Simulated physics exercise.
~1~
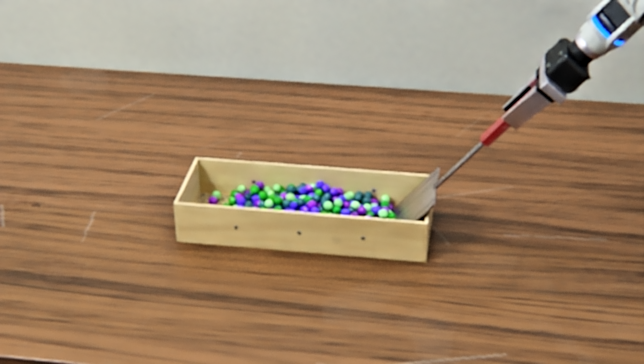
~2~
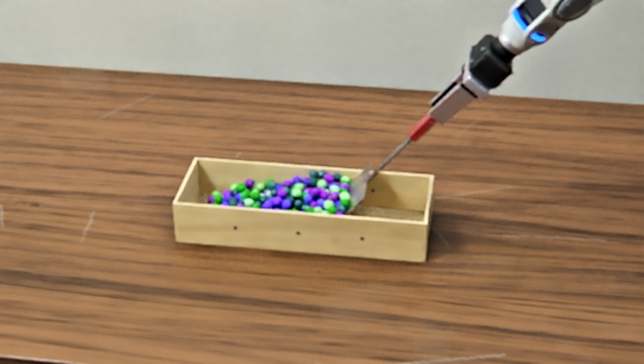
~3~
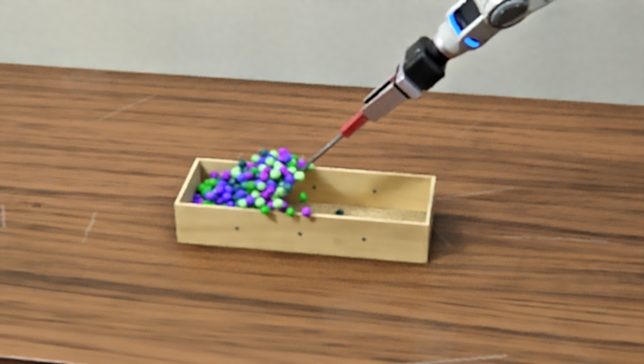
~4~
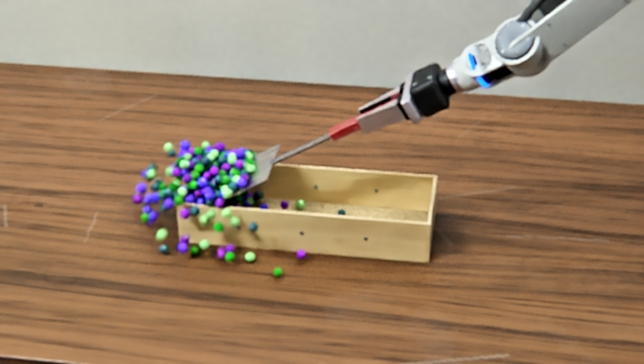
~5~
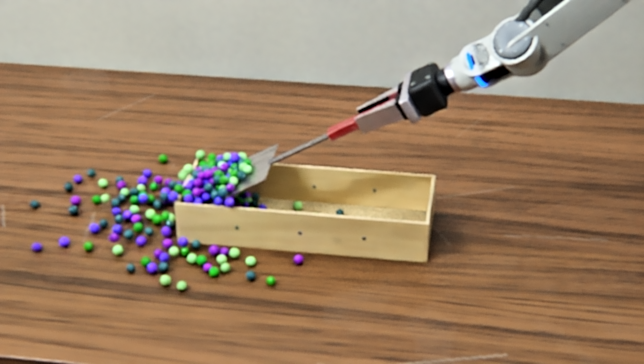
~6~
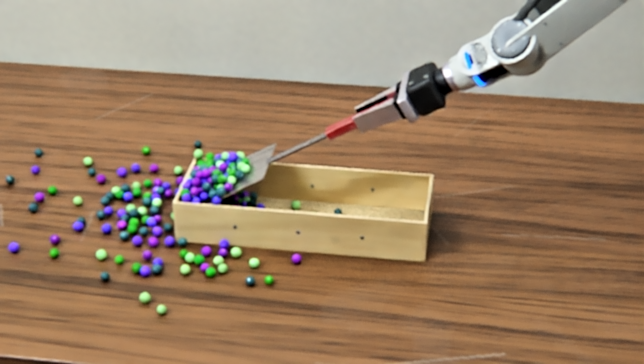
Robot arm pushing purple and green balls leftward along a wooden trough with a paddle, spilling many over the end onto the table.
